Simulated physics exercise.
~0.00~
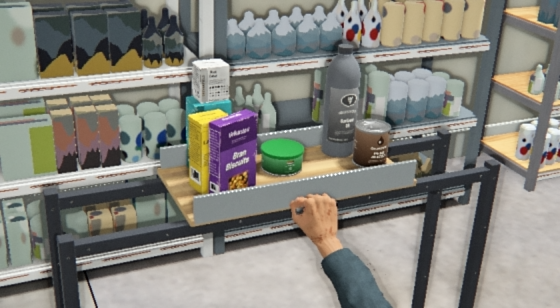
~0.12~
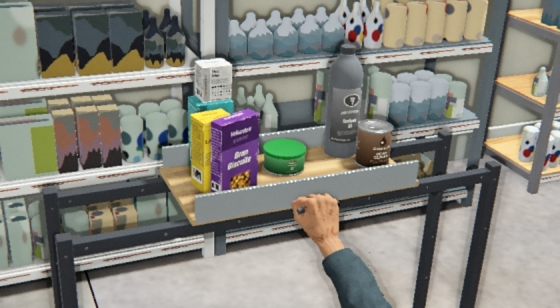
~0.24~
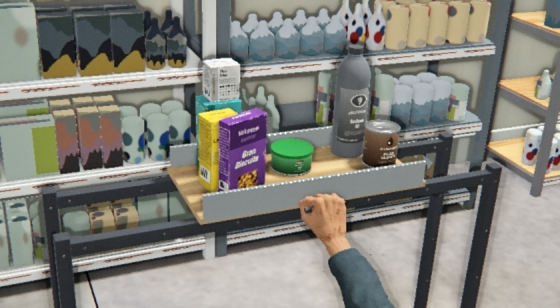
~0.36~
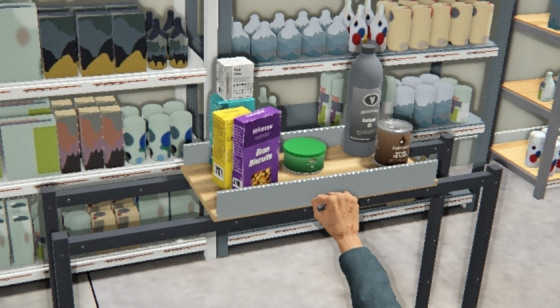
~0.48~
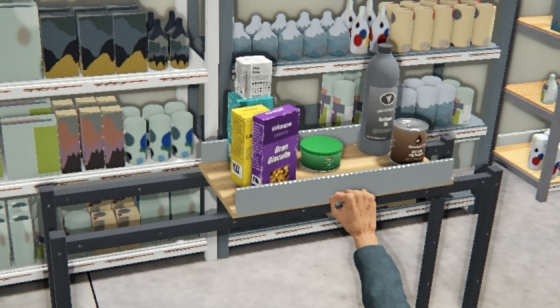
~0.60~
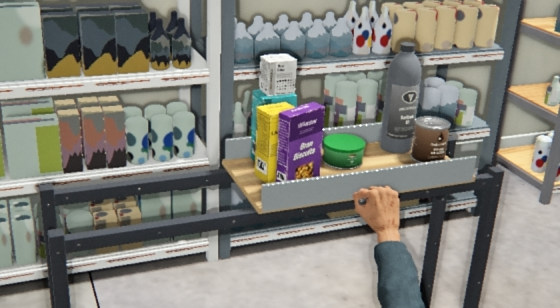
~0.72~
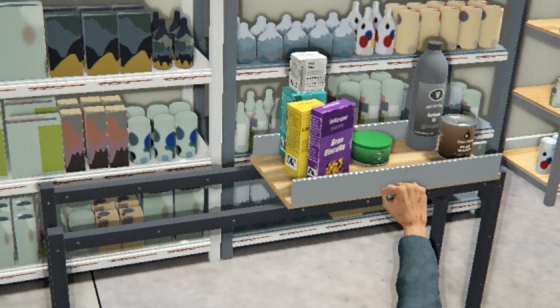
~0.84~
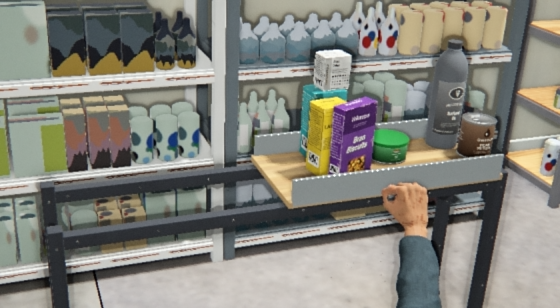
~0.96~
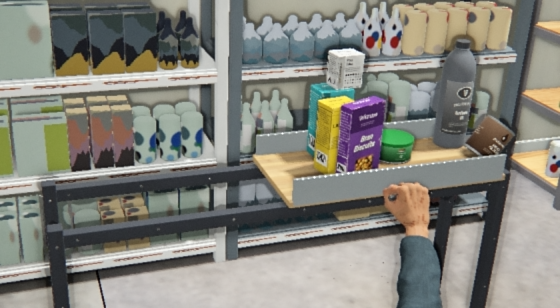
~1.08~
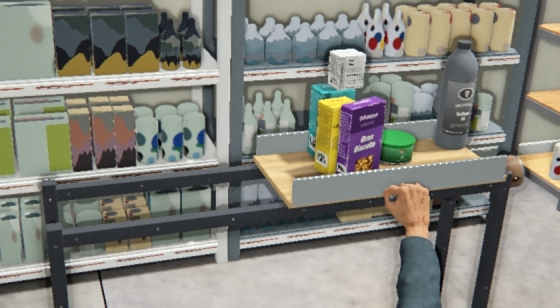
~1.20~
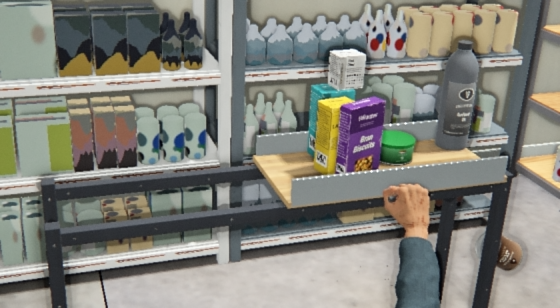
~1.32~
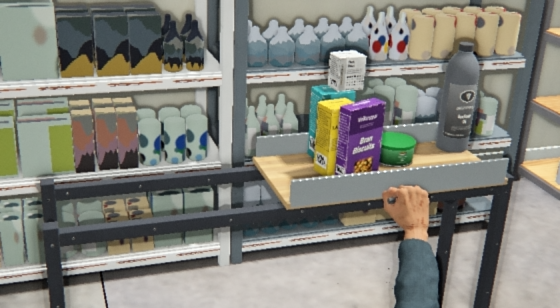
A hand slides a loaded tray right until it stops and the brown tin falls off.
